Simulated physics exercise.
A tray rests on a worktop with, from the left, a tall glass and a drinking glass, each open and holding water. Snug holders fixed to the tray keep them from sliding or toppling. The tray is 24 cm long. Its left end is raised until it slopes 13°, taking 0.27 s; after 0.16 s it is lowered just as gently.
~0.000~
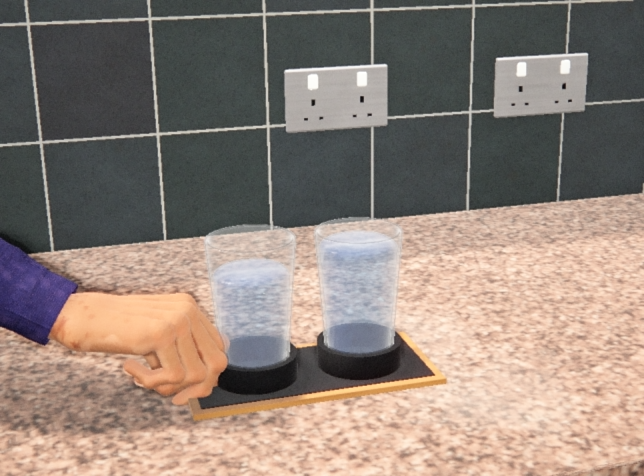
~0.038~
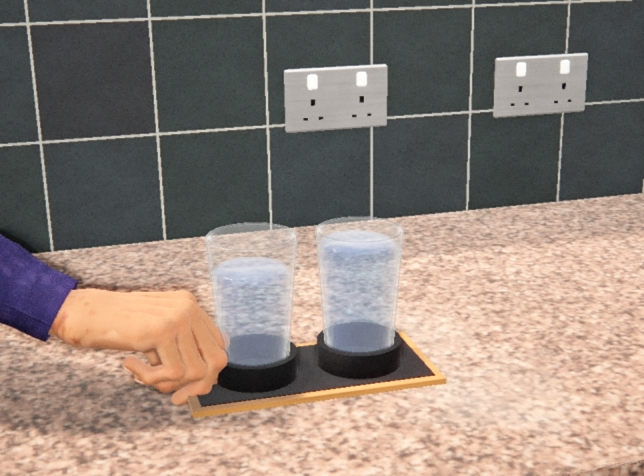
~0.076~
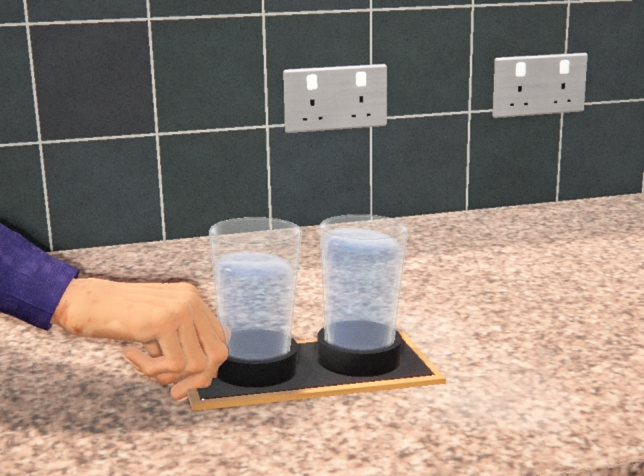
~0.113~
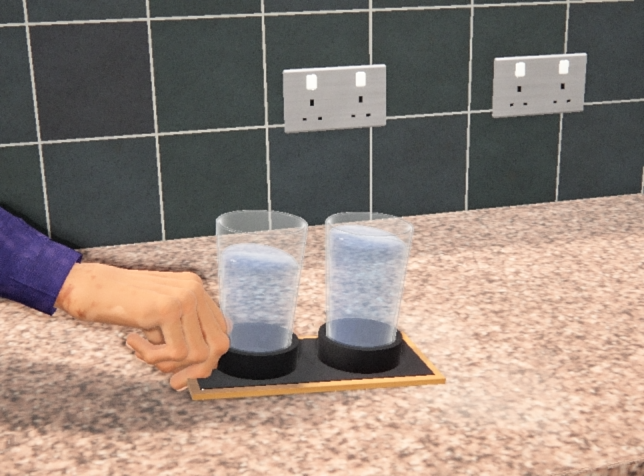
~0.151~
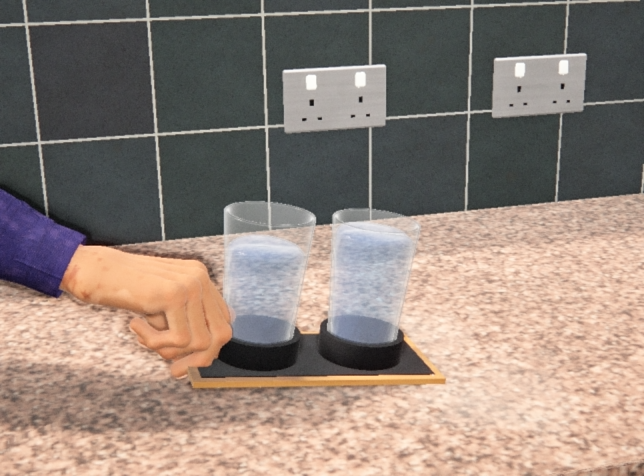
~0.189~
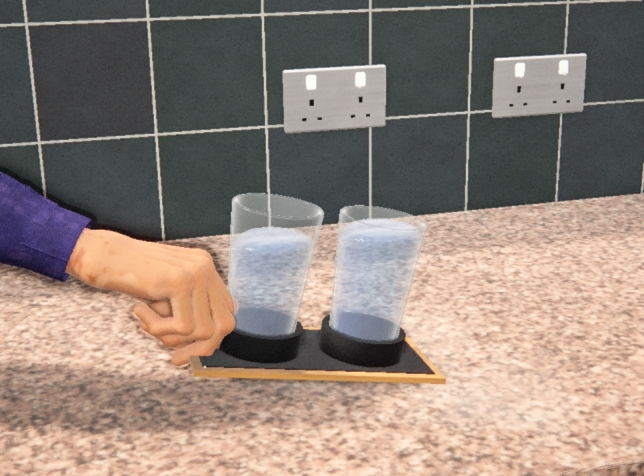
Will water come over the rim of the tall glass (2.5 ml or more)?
The tall glass keeps it all.
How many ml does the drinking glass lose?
Some 8 ml.
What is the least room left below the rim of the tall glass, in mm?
Some 6 mm short of it.
Then, 0.38 s in, the slope is 13°; losses from the left are 0, 6 ml.
Then, 0.57 s in, the slope is 6°; losses from the left are 0, 8 ml.
Then, 0.76 s in, the slope is 0°; losses from the left are 0, 8 ml.
Then, 0.95 s in, the slope is 0°; losses from the left are 0, 8 ml.
Finally, losses from the left are 0, 8 ml.
